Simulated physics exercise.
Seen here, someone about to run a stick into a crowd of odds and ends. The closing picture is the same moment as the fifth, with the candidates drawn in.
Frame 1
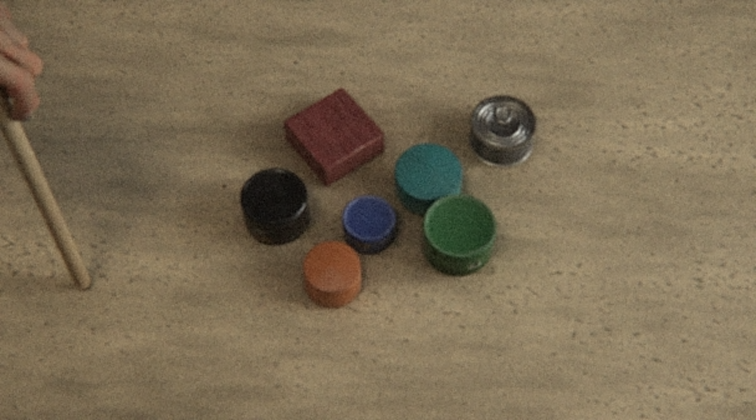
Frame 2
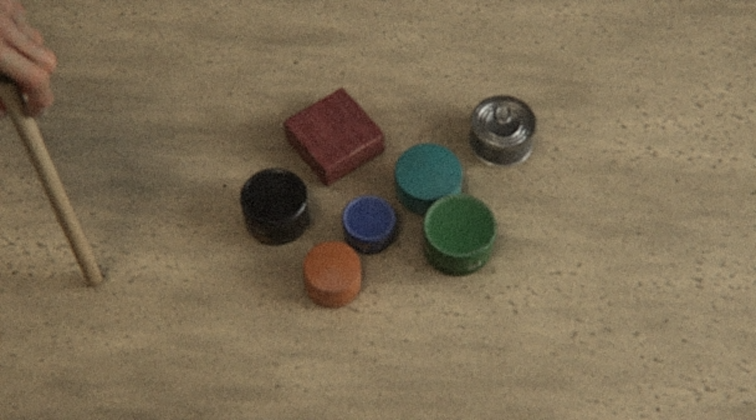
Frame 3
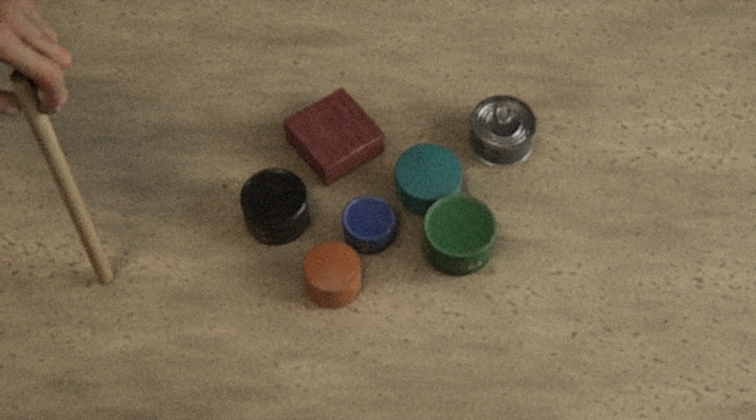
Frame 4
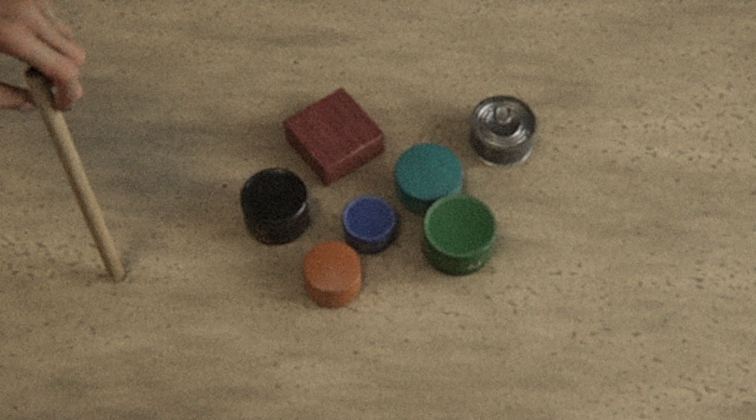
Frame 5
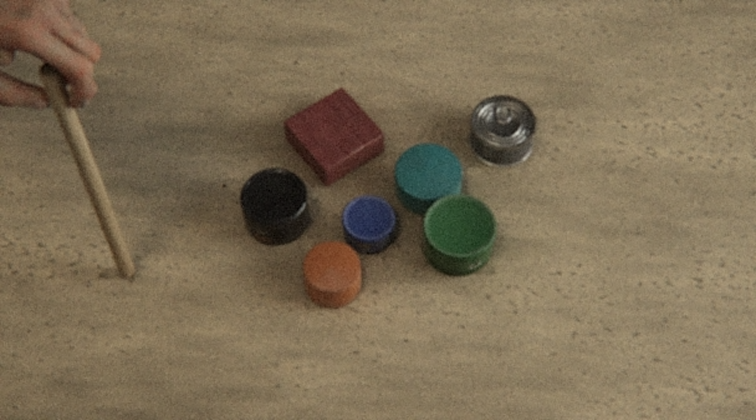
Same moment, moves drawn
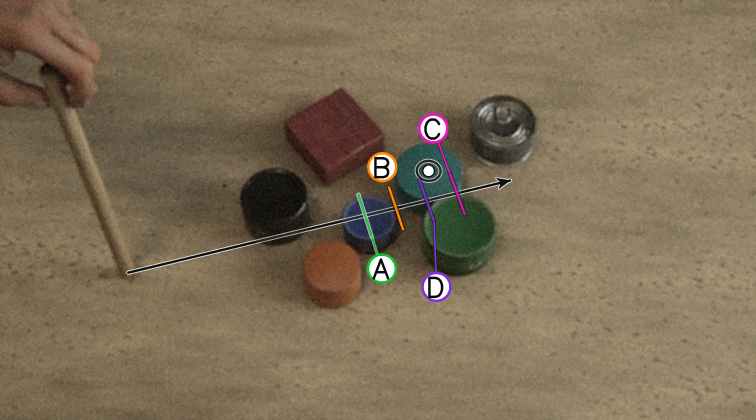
A hand holding a wooden stick at the left moved it slowly a short way to the right, while the red block, the grey tin and the cluster of colourful tubs and tins all stayed still.
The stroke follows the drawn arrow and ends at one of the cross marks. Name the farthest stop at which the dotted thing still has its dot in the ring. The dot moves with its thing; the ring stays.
B is the last safe stop.
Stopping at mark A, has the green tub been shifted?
By then, no.
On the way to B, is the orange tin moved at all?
By then, no.
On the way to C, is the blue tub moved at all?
By then, yes.
On the copy, A at (365, 216); B at (396, 208); C at (457, 193); D at (427, 200); the arrow from (128, 273) to (510, 180); the white dot at (429, 171).
On B. First, foot of the stick (228, 249).
Then, foot of the stick (325, 226); black jar (300, 185).
Finally, foot of the stick (396, 209); black jar (300, 185); blue tub (395, 232); the dot is still in its ring.
By contrast, A keeps the dot in but is short; C shifts the dotted thing to (468, 152); D shifts the dotted thing to (451, 166).
